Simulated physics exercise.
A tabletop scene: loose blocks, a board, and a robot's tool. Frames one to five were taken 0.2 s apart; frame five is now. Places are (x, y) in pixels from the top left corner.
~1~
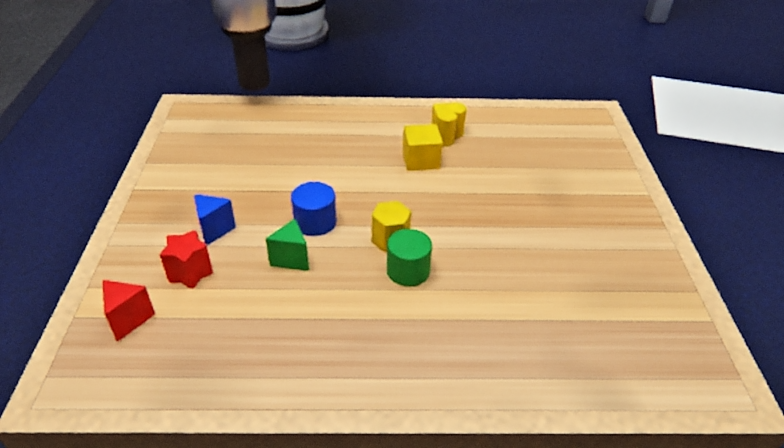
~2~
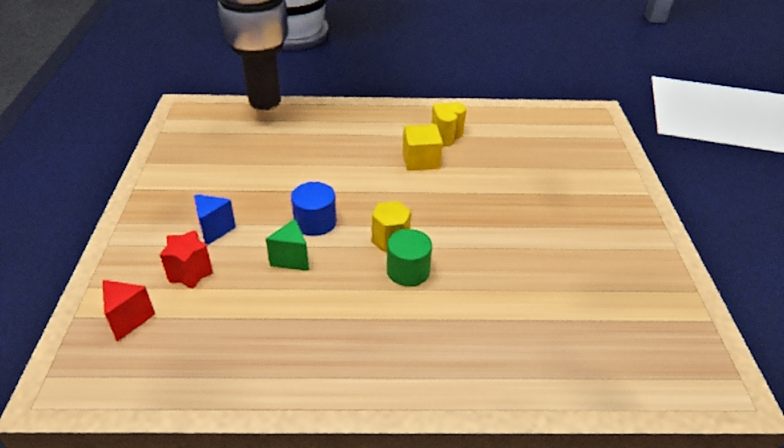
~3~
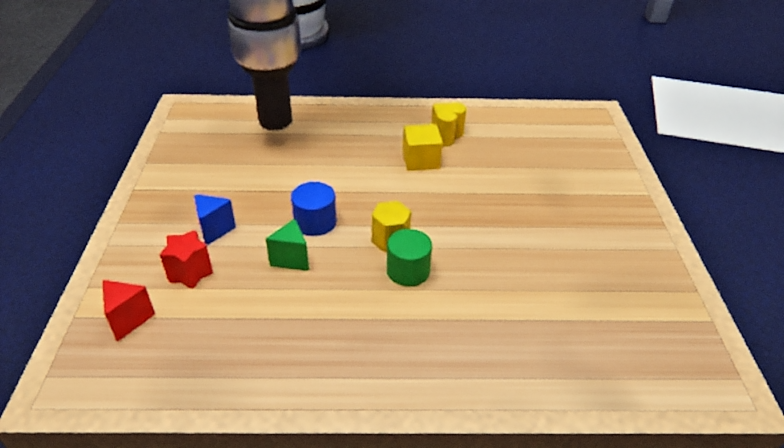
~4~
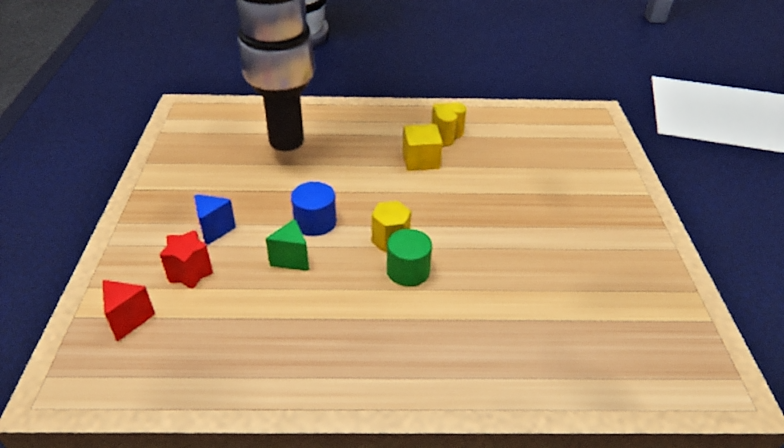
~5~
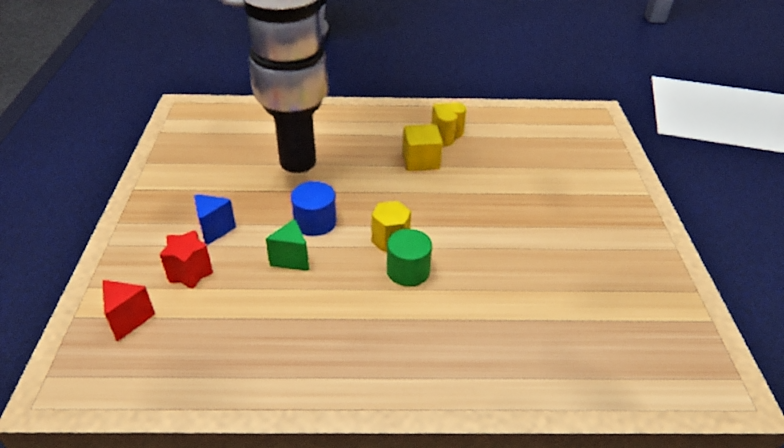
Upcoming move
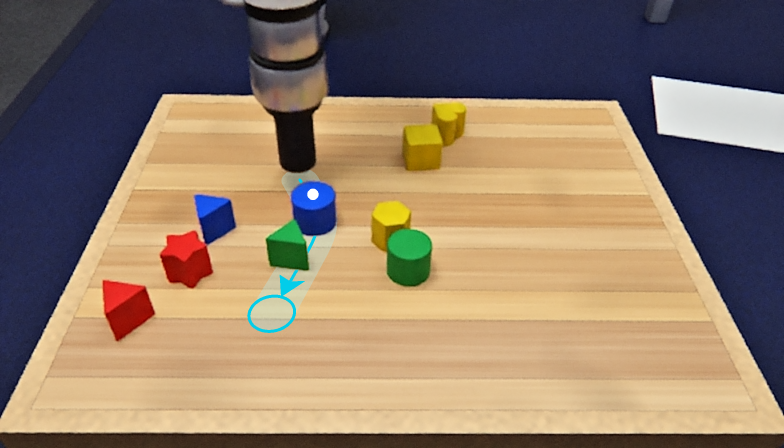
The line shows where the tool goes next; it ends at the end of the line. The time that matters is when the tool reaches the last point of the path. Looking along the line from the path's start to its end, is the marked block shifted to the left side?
Yes, I think so.
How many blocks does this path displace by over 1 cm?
My forecast: 2.
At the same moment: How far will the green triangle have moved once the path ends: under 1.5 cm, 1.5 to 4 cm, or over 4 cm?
Travel: Beyond 4 cm.
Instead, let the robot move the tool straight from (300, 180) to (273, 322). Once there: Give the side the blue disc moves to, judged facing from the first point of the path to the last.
Facing from start to end, it shifts left.
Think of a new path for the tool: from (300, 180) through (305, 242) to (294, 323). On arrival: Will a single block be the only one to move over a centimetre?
My answer is no.
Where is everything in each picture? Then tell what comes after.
Lower end of the tool at (255, 84), tops of blocks, green triangle at (288, 233), blue disc at (313, 194), yellow hexagonal block at (392, 212), in the first frame.
Tool at (265, 103), blocks as before, in the second frame.
Tool at (276, 123), blocks as before, in the third frame.
Tool at (287, 143), blocks as before, in the fourth frame.
Tool at (298, 164), green triangle at (288, 233), blue disc at (313, 194), yellow hexagonal block at (392, 212), in the fifth frame.
The drawn path runs from (300, 180) via (317, 217) and (302, 262), ending at (272, 313); the dot is on the blue disc.
The first path, step by step. One third of the way, tool at (316, 201); blue disc at (319, 218).
Two thirds of the way, tool at (299, 246); green triangle at (268, 250); blue disc at (325, 261).
At the end, tool at (269, 297); green triangle at (233, 277), turned 40° clockwise; blue disc at (326, 274); yellow hexagonal block not moved.
